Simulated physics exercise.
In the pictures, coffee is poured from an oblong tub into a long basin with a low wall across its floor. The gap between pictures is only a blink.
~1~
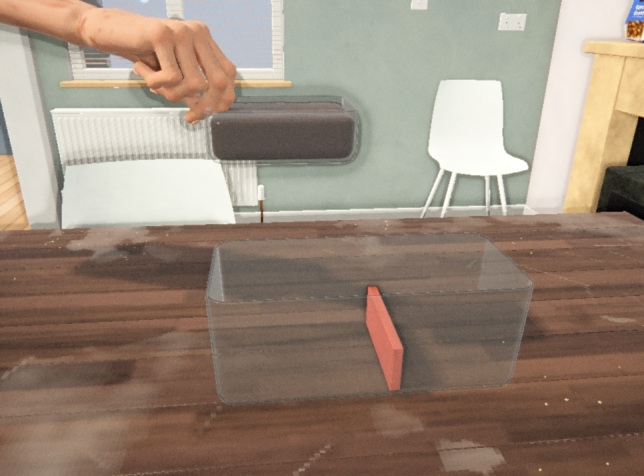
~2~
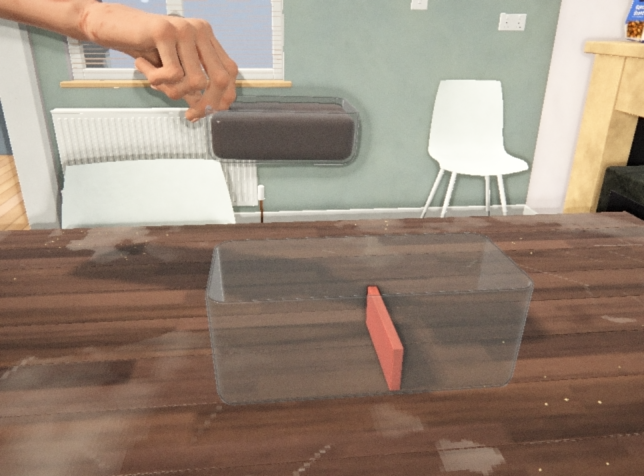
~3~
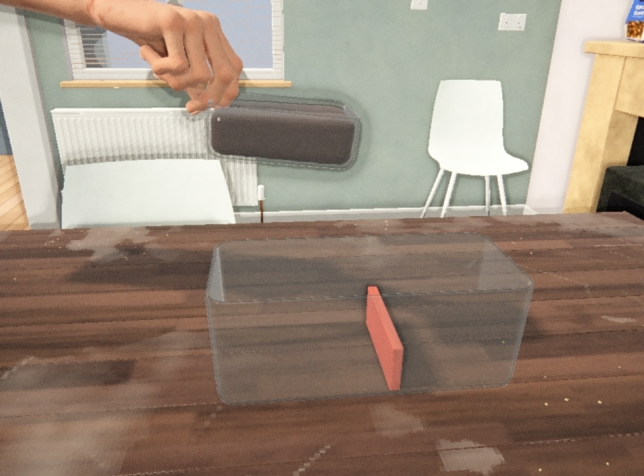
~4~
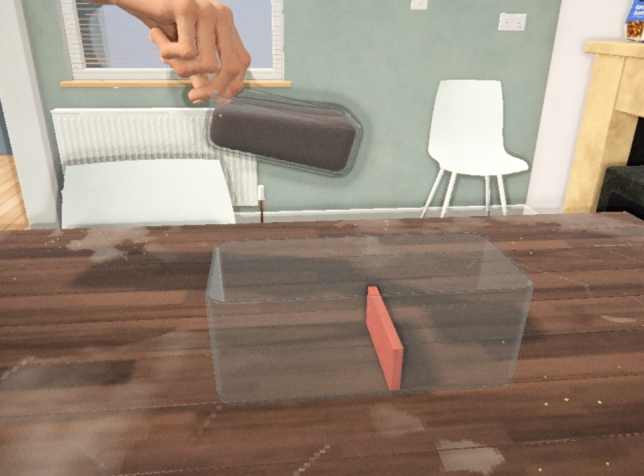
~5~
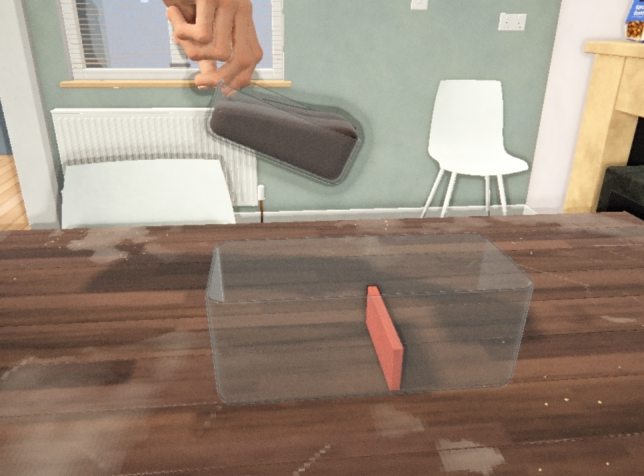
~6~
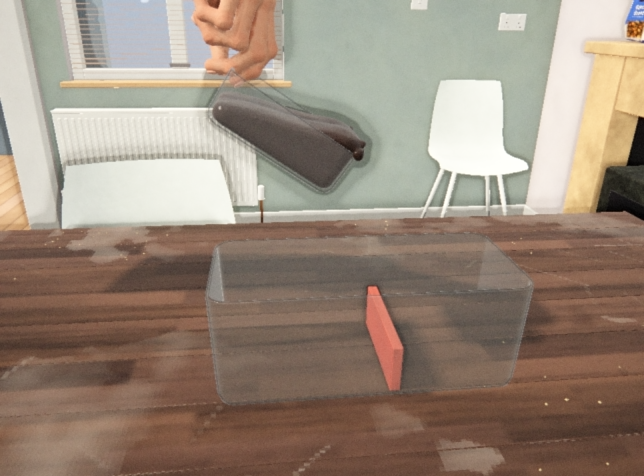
In a room with pale green walls, a hand hovers beside a dark-filled oblong tub, level above a clear basin with a low red wall across its floor, on a wooden table. The tub tilts down to the right, slightly and then more steeply, as the hand shifts right and rises.
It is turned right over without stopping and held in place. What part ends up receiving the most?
It's the righthand side that gets the most, no doubt.
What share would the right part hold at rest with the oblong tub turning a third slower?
About 70 per cent.
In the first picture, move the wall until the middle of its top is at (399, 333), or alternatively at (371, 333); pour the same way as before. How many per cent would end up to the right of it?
Well, it's close to 40 per cent for the first one, then 70 per cent for the other.
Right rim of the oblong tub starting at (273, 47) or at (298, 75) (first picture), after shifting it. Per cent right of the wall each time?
Close to 5 in a hundred, and close to 5 in a hundred.
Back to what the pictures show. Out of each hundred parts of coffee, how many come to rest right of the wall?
65 % or thereabouts.
A moment on, the tilt is 96° and 9 per cent is still to pour, 8 is left of the wall and 35 right of it.
Next, the tilt is 99° and 2 per cent is still to pour, 18 is left of the wall and 73 right of it.
Then the tilt is 99° and 0 per cent is still to pour, 28 is left of the wall and 65 right of it.
Later the tilt is 99° and 0 per cent is still to pour, 31 is left of the wall and 65 right of it.
At rest 31 per cent lies left of the wall, 65 right of it and 4 outside.
